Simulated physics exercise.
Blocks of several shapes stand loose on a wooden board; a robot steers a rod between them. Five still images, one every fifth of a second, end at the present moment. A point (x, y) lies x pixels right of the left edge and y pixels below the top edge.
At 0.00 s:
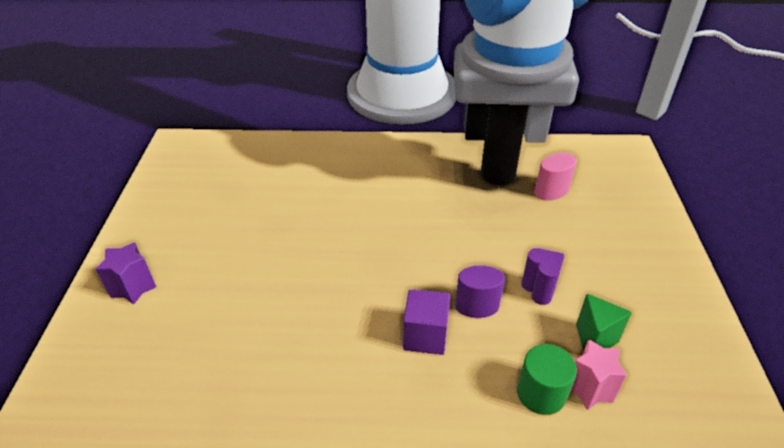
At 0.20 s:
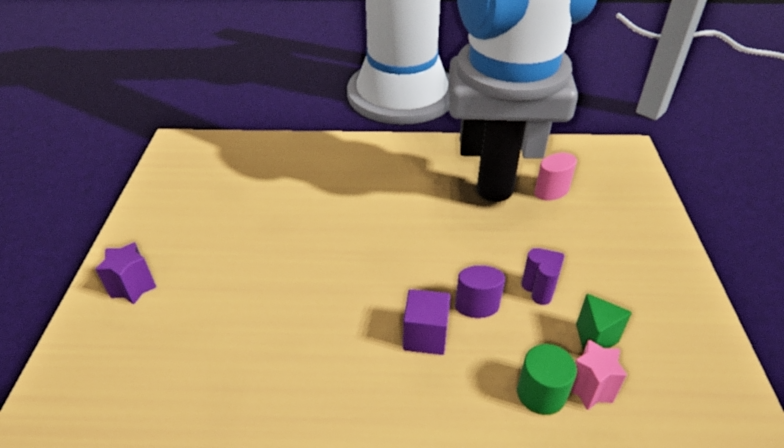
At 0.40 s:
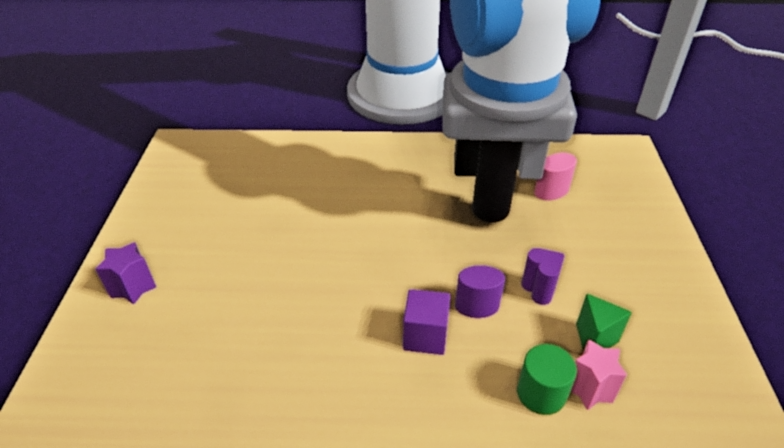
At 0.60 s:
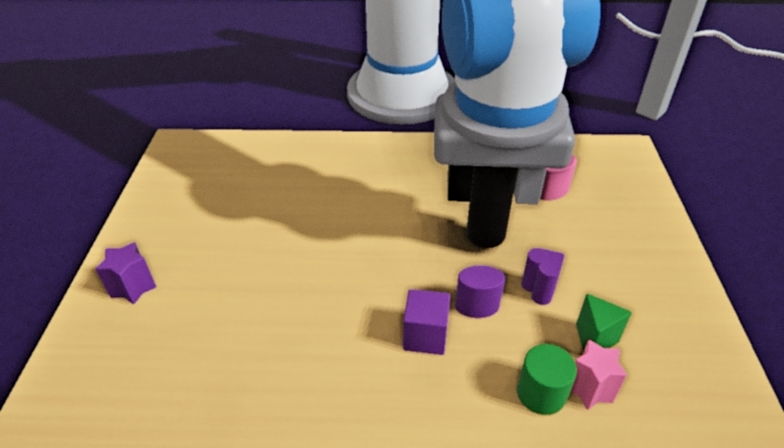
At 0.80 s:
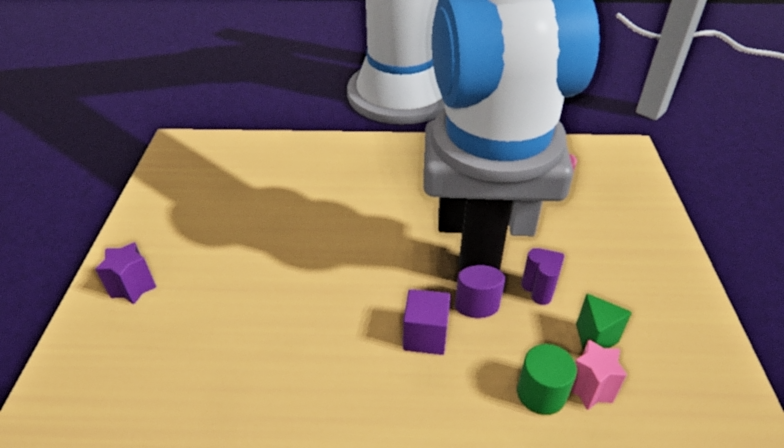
The clip opens on a wooden board scattered with purple, green and pink blocks, with a robot arm holding a black rod near the far edge. The arm moves the rod steadily toward the viewer, drifting slightly left, until it is right behind the purple rounded block, while the blocks stay still.
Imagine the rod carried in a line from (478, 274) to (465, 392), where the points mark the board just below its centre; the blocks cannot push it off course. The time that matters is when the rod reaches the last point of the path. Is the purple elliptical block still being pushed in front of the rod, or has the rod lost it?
It stays on the rod's front.
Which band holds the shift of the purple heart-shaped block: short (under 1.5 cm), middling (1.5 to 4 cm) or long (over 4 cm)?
It will fall in the lowest band, under 1.5 cm.
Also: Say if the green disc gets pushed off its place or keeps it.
It stays.
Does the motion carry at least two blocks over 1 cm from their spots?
Final answer: No.
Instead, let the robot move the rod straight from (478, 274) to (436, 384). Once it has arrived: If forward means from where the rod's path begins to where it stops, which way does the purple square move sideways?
The purple square is shifted sideways to the right, facing along the path from start to end.
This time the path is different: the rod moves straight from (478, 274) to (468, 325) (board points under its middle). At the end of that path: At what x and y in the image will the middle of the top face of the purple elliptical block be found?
Top centre: (476, 329).
What follows on the original path. One third of the way, rod (476, 302); purple elliptical block (479, 311).
Two thirds of the way, rod (472, 341); purple elliptical block (475, 355).
At the end, rod (466, 385); purple square not moved; purple elliptical block (470, 404); purple heart-shaped block not moved; green disc not moved.
